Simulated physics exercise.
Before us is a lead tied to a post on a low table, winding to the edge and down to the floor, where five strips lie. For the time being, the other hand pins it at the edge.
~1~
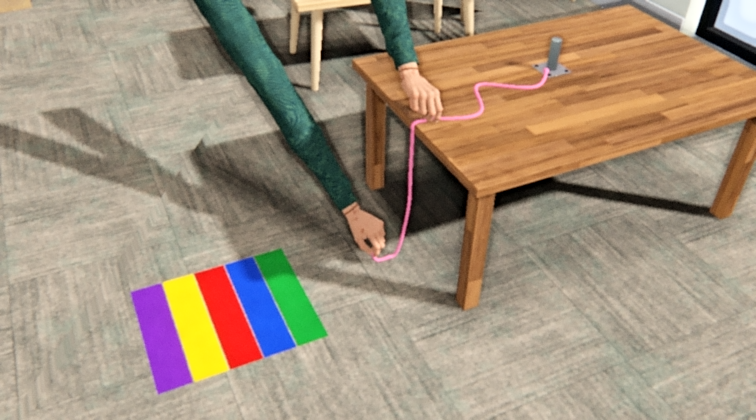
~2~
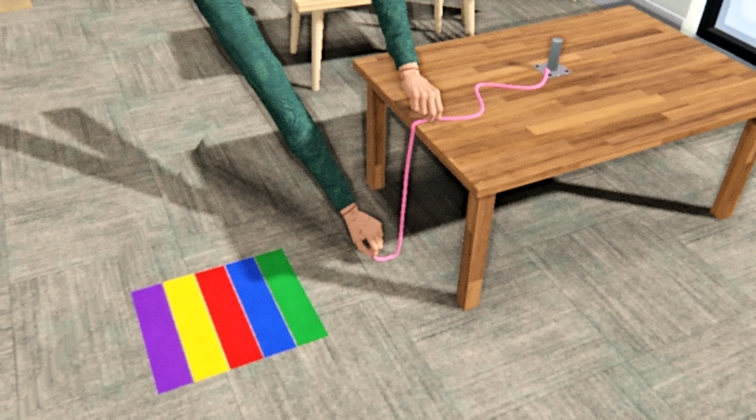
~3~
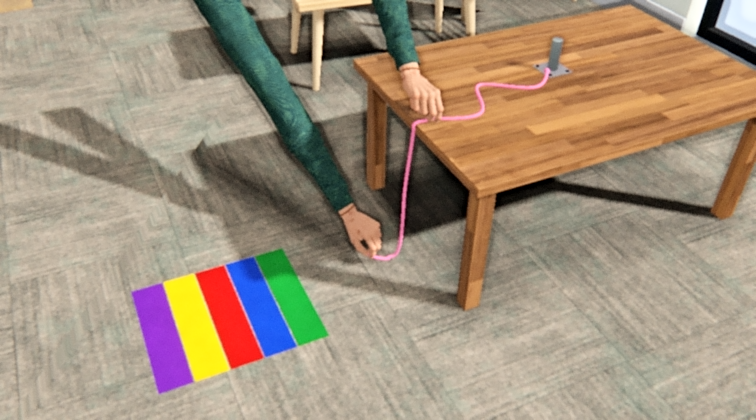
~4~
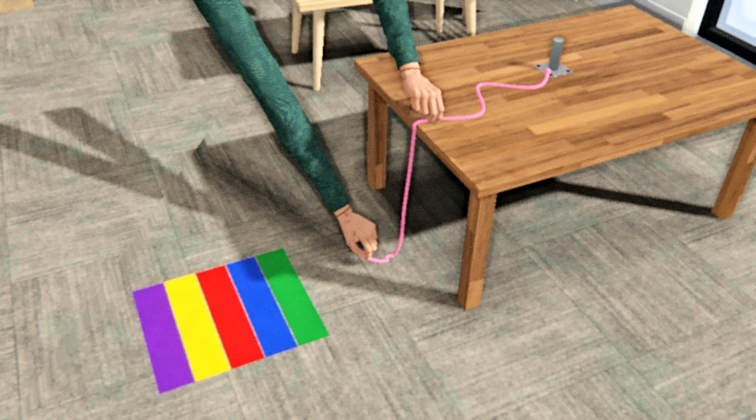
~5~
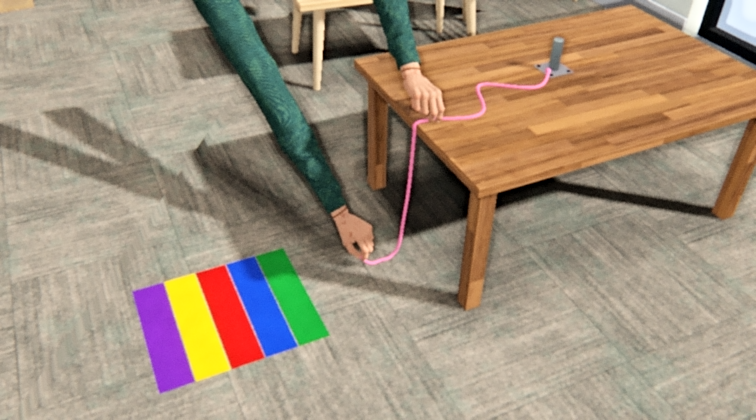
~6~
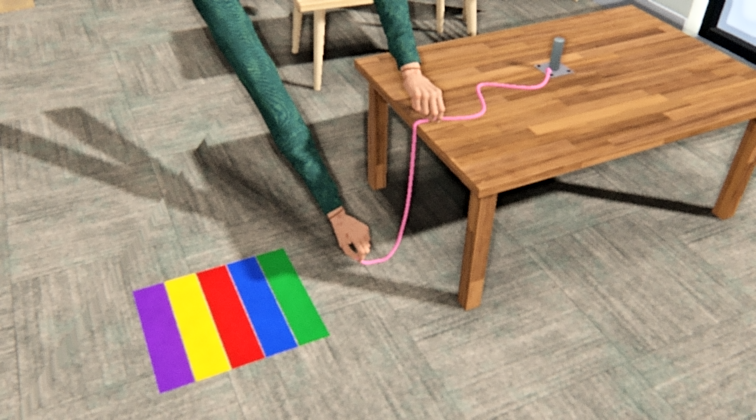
A hand slowly draws the pink lead's end left while another pins it at the table edge.
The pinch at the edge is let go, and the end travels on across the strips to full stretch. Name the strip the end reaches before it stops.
Red.
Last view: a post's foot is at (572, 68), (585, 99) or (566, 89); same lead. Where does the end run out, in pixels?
Around (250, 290), (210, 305) and (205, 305).
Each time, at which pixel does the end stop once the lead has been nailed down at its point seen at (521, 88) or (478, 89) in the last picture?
First try near (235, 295), second near (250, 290).
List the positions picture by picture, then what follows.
The first frame shows end (373, 253); green (304, 323); blue (272, 334); red (239, 345); yellow (205, 356); purple (170, 368).
The second frame shows end (371, 254); lead through (542, 84) (479, 85) (477, 115) (413, 130) (405, 189) (400, 240).
The third frame shows end (369, 255).
The fourth frame shows end (365, 256); lead through (543, 84) (481, 85) (478, 115) (414, 129) (407, 188) (401, 240).
The fifth frame shows end (361, 257).
The sixth frame shows end (357, 259); lead through (543, 84) (481, 85) (478, 115) (415, 129) (410, 188) (399, 240).
A little later, end near (284, 281); over green.
Next, end near (246, 292); over blue.
When it is tight, end near (224, 299); over red. It gets as far as the red strip.
